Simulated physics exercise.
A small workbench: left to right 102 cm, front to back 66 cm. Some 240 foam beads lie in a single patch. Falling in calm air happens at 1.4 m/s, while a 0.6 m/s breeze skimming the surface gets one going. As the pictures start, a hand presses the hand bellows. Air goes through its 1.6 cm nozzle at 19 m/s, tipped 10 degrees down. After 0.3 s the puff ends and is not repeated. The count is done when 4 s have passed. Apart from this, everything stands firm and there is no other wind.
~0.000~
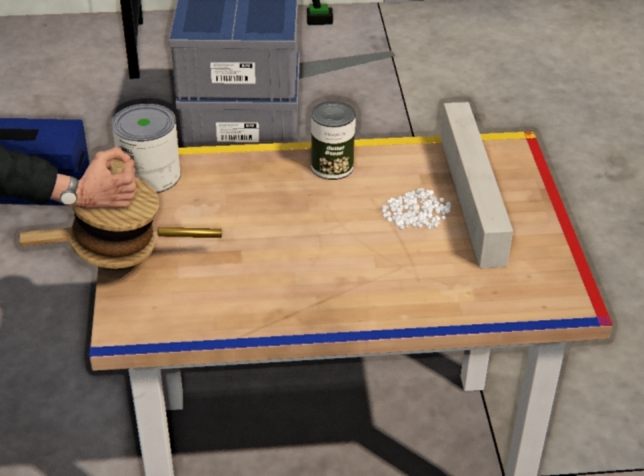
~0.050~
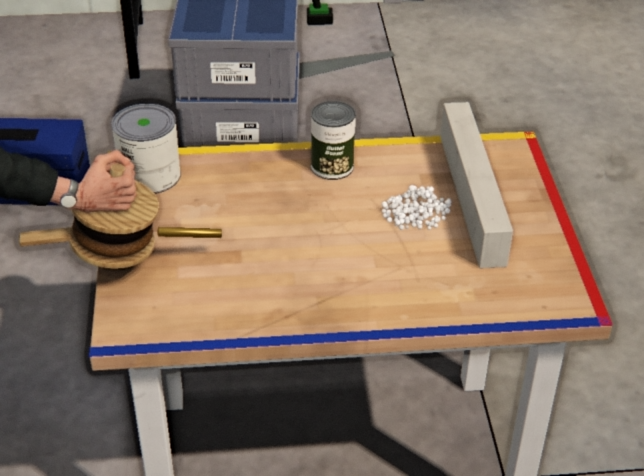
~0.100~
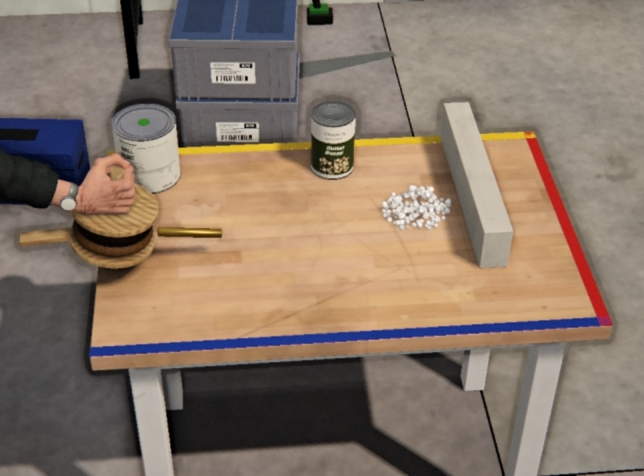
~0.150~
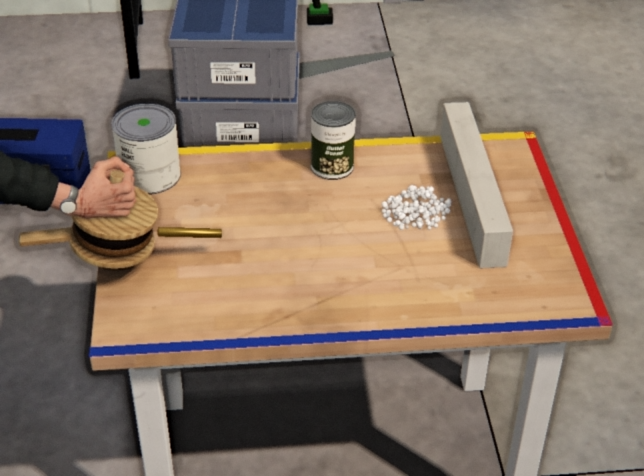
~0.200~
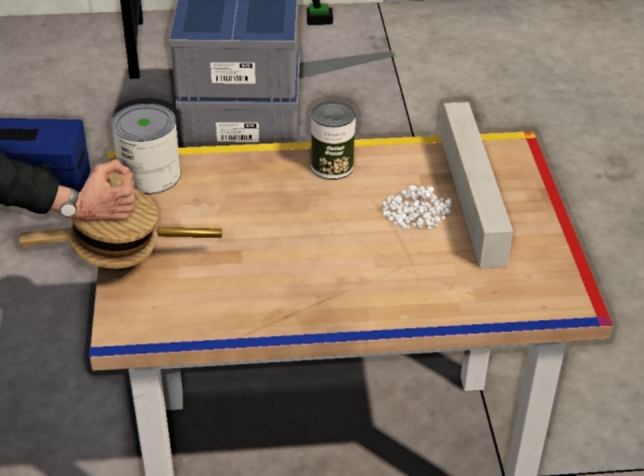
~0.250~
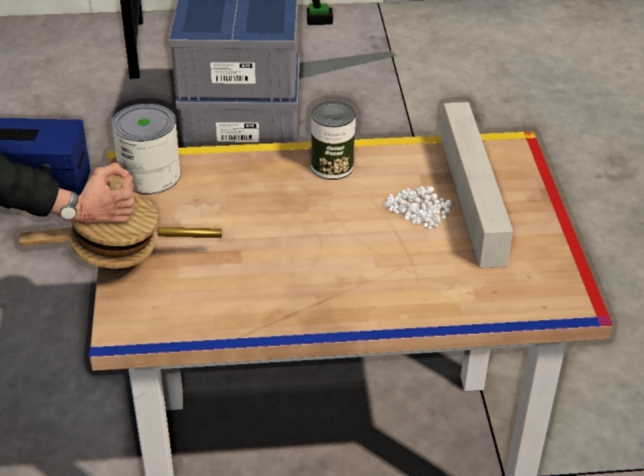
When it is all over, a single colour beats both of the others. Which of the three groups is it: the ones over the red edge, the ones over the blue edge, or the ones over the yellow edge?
The group over the yellow edge.
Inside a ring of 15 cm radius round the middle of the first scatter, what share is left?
Near 2 %.
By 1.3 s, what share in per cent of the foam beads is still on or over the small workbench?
Around 10 %.
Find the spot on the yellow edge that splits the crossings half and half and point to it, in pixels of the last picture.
Around (417, 138).
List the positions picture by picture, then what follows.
In the first picture, the middle of the foam beads is near (415, 210), none has stirred yet and the mouth of the hand bellows is at (222, 233).
In the second picture, the middle of the foam beads is near (416, 206), none has stirred yet, the red edge is centred on (569, 219), the blue edge is centred on (356, 341) and the yellow edge is centred on (324, 142).
In the third picture, the middle of the foam beads is near (416, 206), none has stirred yet, the top of a plank is at (476, 162) and the top of a tin is at (333, 113).
In the fourth picture, the middle of the foam beads is near (416, 206) and none has stirred yet.
In the fifth picture, the middle of the foam beads is near (416, 206) and none has stirred yet.
In the sixth picture, the middle of the foam beads is near (416, 208), the farthest in sight from the hand bellows is at (448, 205) and about 10 % have left their places.
After 0.8 s the count stands so, 0 % are over the red edge, 0 % over the blue edge and 91 % over the yellow edge.
After 1.3 s the count stands so, 0 % are over the red edge, 0 % over the blue edge and 92 % over the yellow edge.
After 2.2 s the count stands so, 0 % are over the red edge, 0 % over the blue edge and 92 % over the yellow edge.
After 4.0 s, at the end, 0 % are over the red edge, 0 % over the blue edge and 92 % over the yellow edge.
